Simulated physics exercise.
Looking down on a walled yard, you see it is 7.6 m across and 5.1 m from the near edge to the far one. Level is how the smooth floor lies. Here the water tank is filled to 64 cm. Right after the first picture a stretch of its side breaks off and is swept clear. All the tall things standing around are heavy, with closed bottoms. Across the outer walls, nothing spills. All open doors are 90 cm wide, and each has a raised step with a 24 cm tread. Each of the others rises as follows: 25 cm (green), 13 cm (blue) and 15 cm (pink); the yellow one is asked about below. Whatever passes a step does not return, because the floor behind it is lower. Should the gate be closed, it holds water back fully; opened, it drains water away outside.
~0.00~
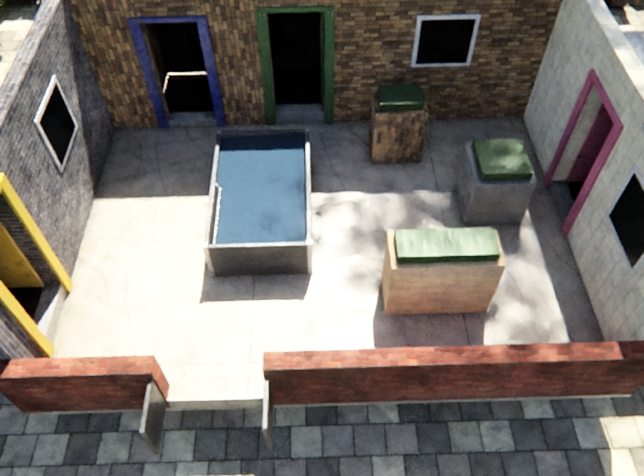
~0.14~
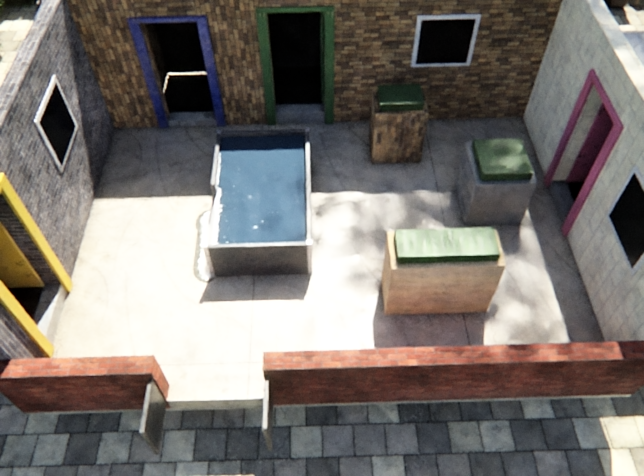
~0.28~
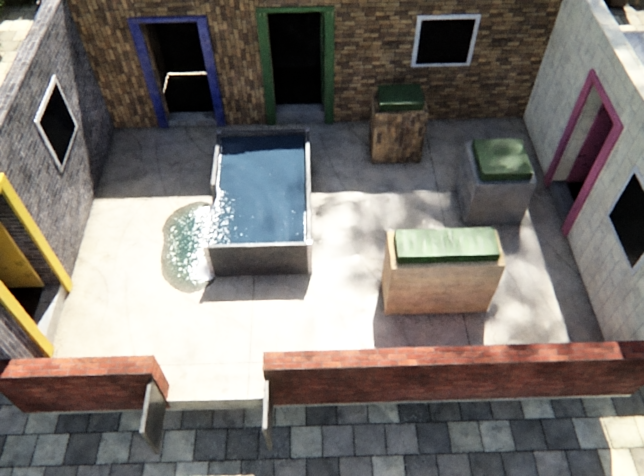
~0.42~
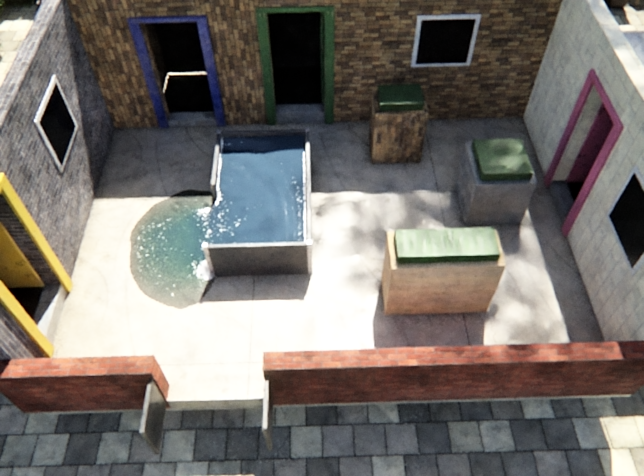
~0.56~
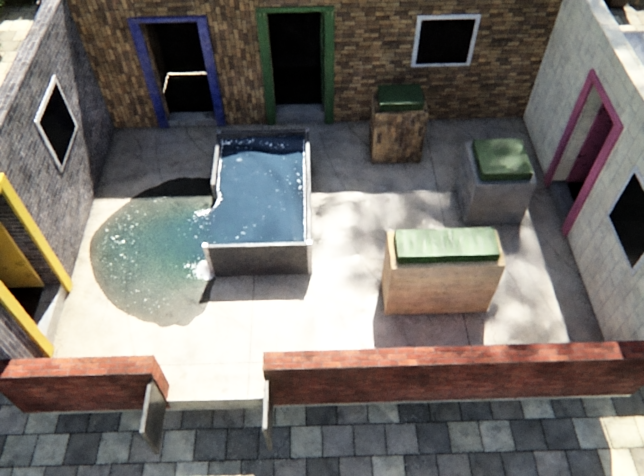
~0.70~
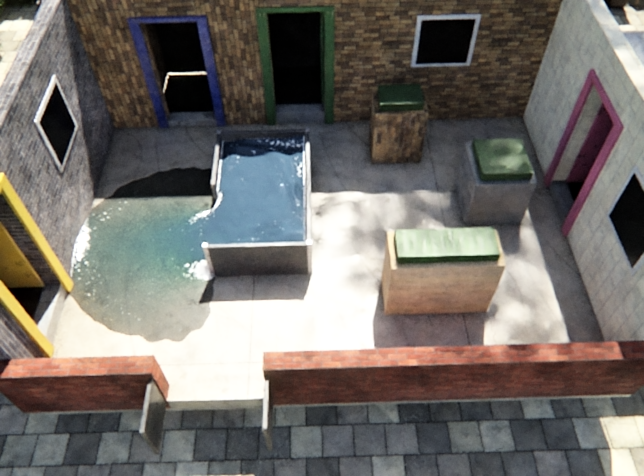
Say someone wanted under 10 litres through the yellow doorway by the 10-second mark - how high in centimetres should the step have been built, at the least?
They should have built it at least 24 cm high.
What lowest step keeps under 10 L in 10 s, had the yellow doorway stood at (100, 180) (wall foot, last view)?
Minimum: About 12.0 cm.
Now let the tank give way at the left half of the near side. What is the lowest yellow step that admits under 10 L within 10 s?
It should stand roughly 8.5 cm high.
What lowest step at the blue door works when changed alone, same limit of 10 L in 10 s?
At the blue door it takes roughly 9.5 centimetres.
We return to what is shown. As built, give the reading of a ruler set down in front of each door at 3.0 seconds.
At the green door the depth is 1 cm, at blue 13 cm, at yellow 25 cm and at pink 0 cm.
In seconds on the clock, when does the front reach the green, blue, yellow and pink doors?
Arrives: Green 3.2 s / blue 2.2 s / yellow 0.9 s / pink 7.5 s.
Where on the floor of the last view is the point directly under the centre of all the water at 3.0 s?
About (179, 239).
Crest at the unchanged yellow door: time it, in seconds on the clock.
It peaks around 1.6 s.
After 1.4 s water covers 20 % of the floor, deepest (37 cm) near (89, 264); 27 cm at the yellow door, 0 litres in over its 25 cm step.
After 3.0 s water covers 35 % of the floor, deepest (29 cm) near (45, 374); 25 cm at the yellow door, 6 litres in over its 25 cm step.
After 10.0 s water covers 100 % of the floor, deepest (10 cm) near (524, 215); 7 cm at the yellow door, 8 litres in over its 25 cm step.
At the yellow door as built, the water arrived by 0.9 s and peaked near 28 cm at 1.6 s.
With a step of 21 cm, 26 litres would have come in within the 10 s; with 28.5 cm, 2 litres. So under 10 litres takes about 24 cm.
